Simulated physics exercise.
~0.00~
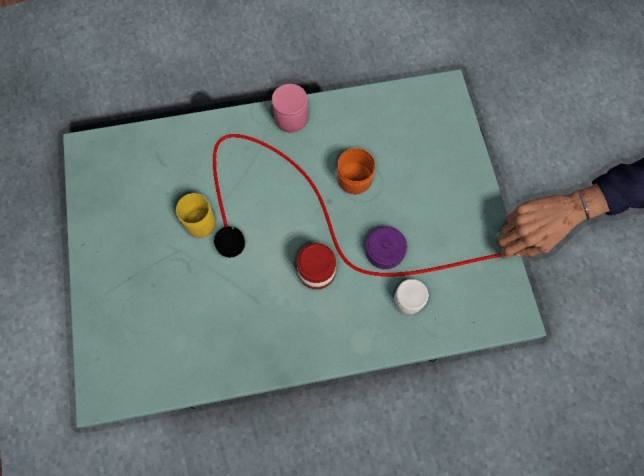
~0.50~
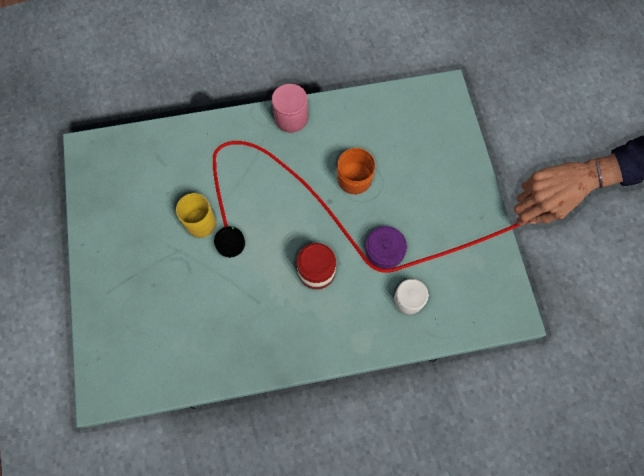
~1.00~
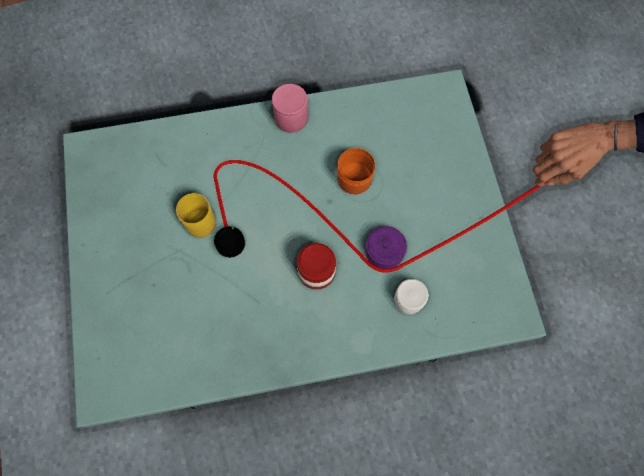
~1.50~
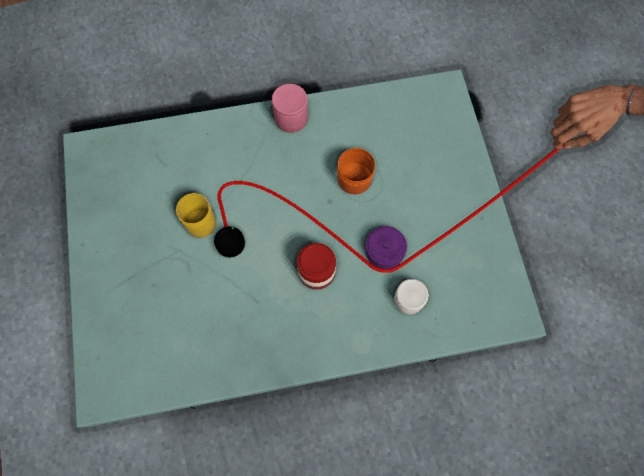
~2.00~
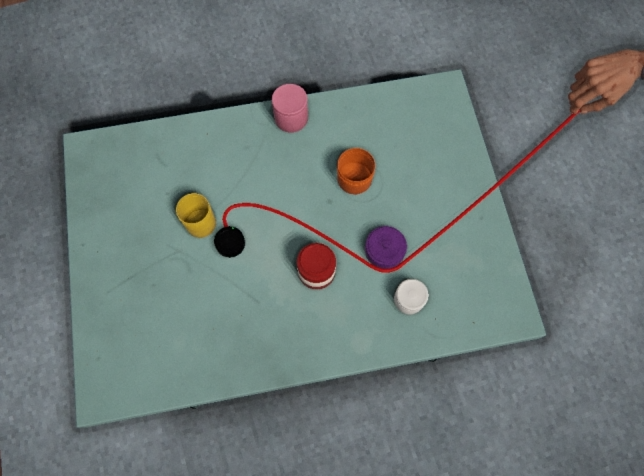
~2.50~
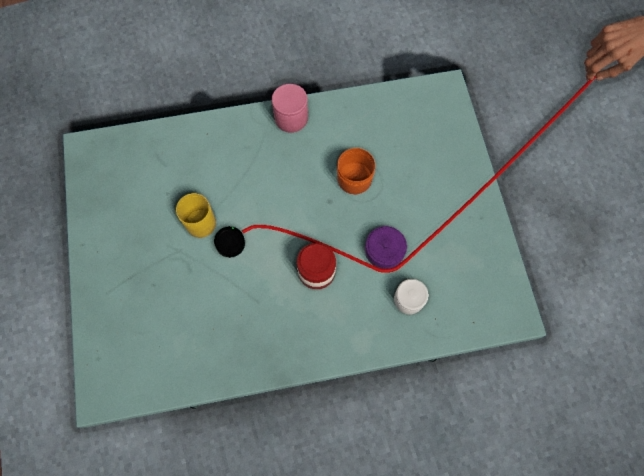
A hand pulls a red cord rightwards and away around a purple pot, straightening its curve.
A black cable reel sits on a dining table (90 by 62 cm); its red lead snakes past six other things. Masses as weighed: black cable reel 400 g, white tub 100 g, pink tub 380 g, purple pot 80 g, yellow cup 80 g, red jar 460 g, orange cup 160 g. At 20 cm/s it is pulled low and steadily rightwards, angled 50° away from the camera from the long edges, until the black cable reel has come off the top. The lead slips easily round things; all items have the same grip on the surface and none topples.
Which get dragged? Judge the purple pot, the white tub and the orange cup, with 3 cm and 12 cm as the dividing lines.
Result: Purple pot gets dragged far, white tub stays about where it is, orange cup slides into the middle band.
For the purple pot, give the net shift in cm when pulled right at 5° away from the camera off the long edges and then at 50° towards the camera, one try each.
About 12 cm, then about 3 cm.
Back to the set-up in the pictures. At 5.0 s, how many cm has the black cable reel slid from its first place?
It has ended up roughly 32 centimetres from its start by then.
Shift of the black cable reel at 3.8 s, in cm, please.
It is around 12 centimetres away from its start by then.
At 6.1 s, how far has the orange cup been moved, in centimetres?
I'd say close to 5 centimetres.
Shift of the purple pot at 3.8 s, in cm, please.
22 cm.
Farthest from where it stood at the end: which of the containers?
Looks like the purple pot.
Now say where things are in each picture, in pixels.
The first frame shows cable reel (229, 240); purple pot (387, 243); white tub (413, 294); orange cup (356, 165); lead through (415, 272) (330, 226) (270, 148) (215, 174); 0 cm pulled.
The second frame shows lead through (391, 270) (276, 159); 8 cm pulled.
The third frame shows lead through (426, 253) (294, 190); 18 cm pulled.
The fourth frame shows lead through (458, 226) (318, 223); 28 cm pulled.
The fifth frame shows lead through (486, 195) (351, 253); 38 cm pulled.
The sixth frame shows cable reel (229, 240); purple pot (387, 243); white tub (413, 294); orange cup (356, 165); lead through (540, 133) (472, 200) (394, 269) (301, 236); 48 cm pulled.
At 3.8 s, the black cable reel has slid 11 cm. Moved, purple pot 23 cm, orange cup 4 cm.
At 5.0 s, the black cable reel has slid 32 cm. Moved, purple pot 24 cm, orange cup 5 cm.
At 6.1 s, the black cable reel has slid 53 cm. Moved, purple pot 26 cm, orange cup 5 cm.
At 7.0 s, the black cable reel is off the top. Moved, purple pot 26 cm at (380, 125), orange cup 5 cm at (346, 145), white tub 0 cm at (413, 294).
